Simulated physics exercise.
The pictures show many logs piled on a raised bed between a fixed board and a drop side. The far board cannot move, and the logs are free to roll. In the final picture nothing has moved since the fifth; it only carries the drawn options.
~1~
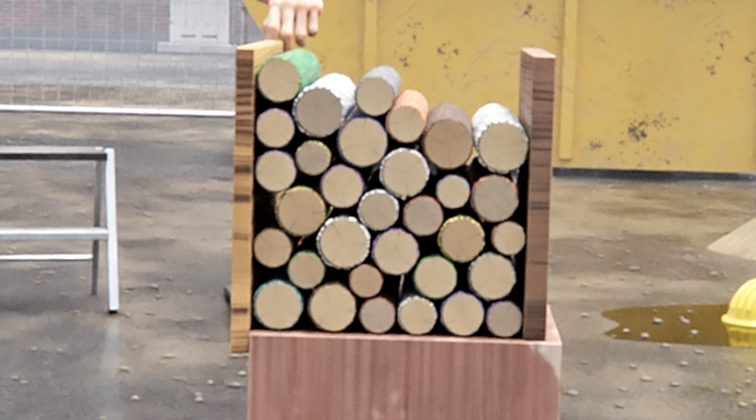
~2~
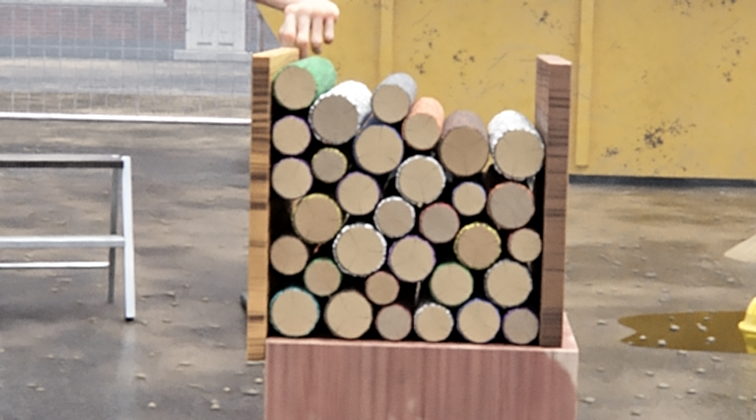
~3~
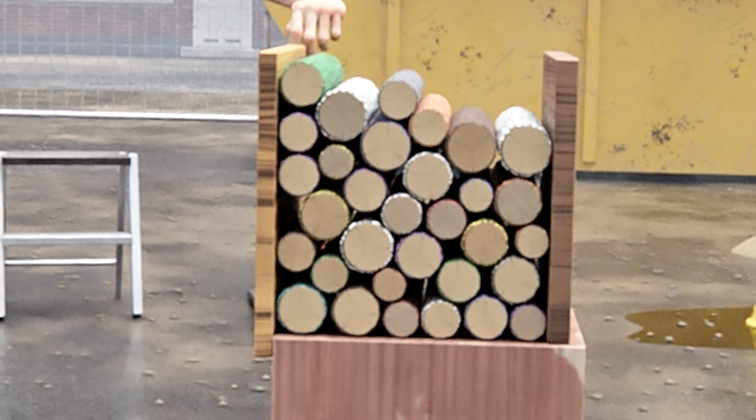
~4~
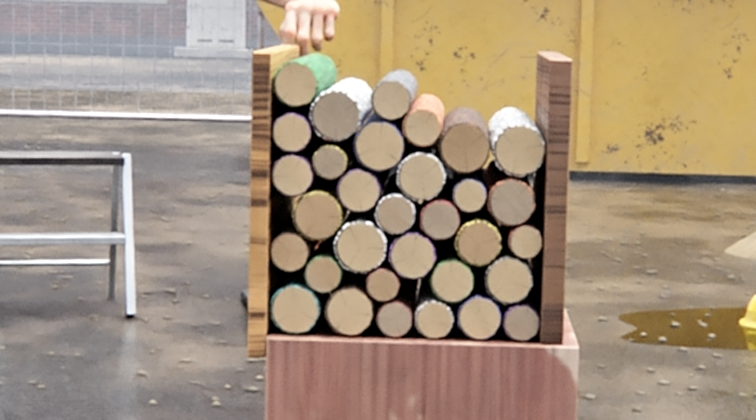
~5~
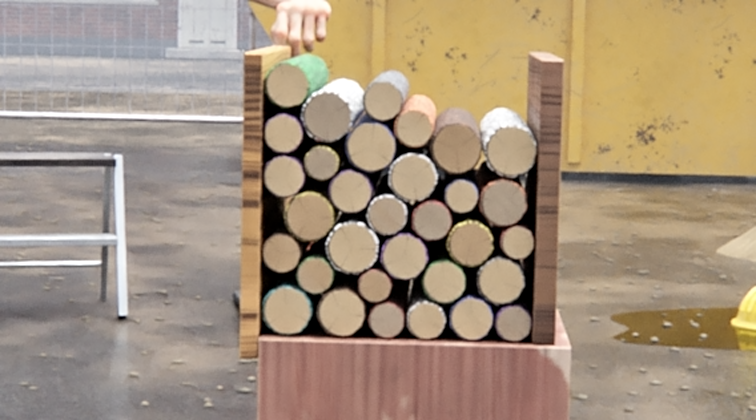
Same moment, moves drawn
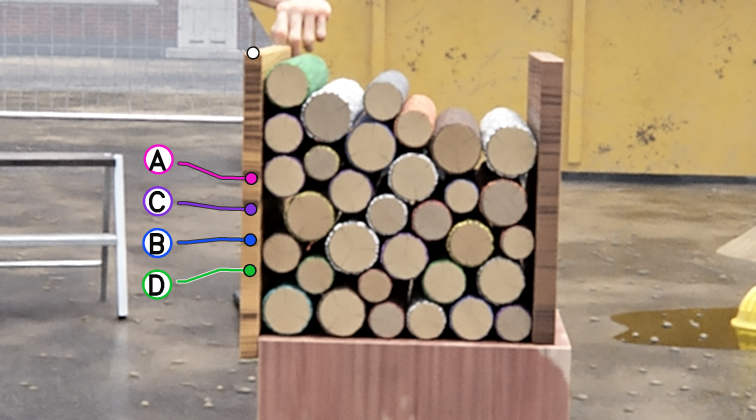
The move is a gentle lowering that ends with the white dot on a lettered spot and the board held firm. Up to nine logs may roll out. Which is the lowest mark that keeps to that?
No lower than D.
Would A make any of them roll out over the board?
At A: Yes.
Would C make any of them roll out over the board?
At C: Yes.
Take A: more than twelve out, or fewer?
Fewer than twelve.
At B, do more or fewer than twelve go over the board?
It loses fewer than twelve.
On the marked copy, A at (252, 178); B at (251, 240); C at (251, 209); D at (250, 270); the white dot at (253, 53).
Taking D. A third of the way, top of the board (262, 144).
Two thirds of the way, top of the board (260, 245).
When it is over, top of the board (260, 270), seven out over the board.
As for the rest, A about four out over the board; B about six out over the board; C about four out over the board.
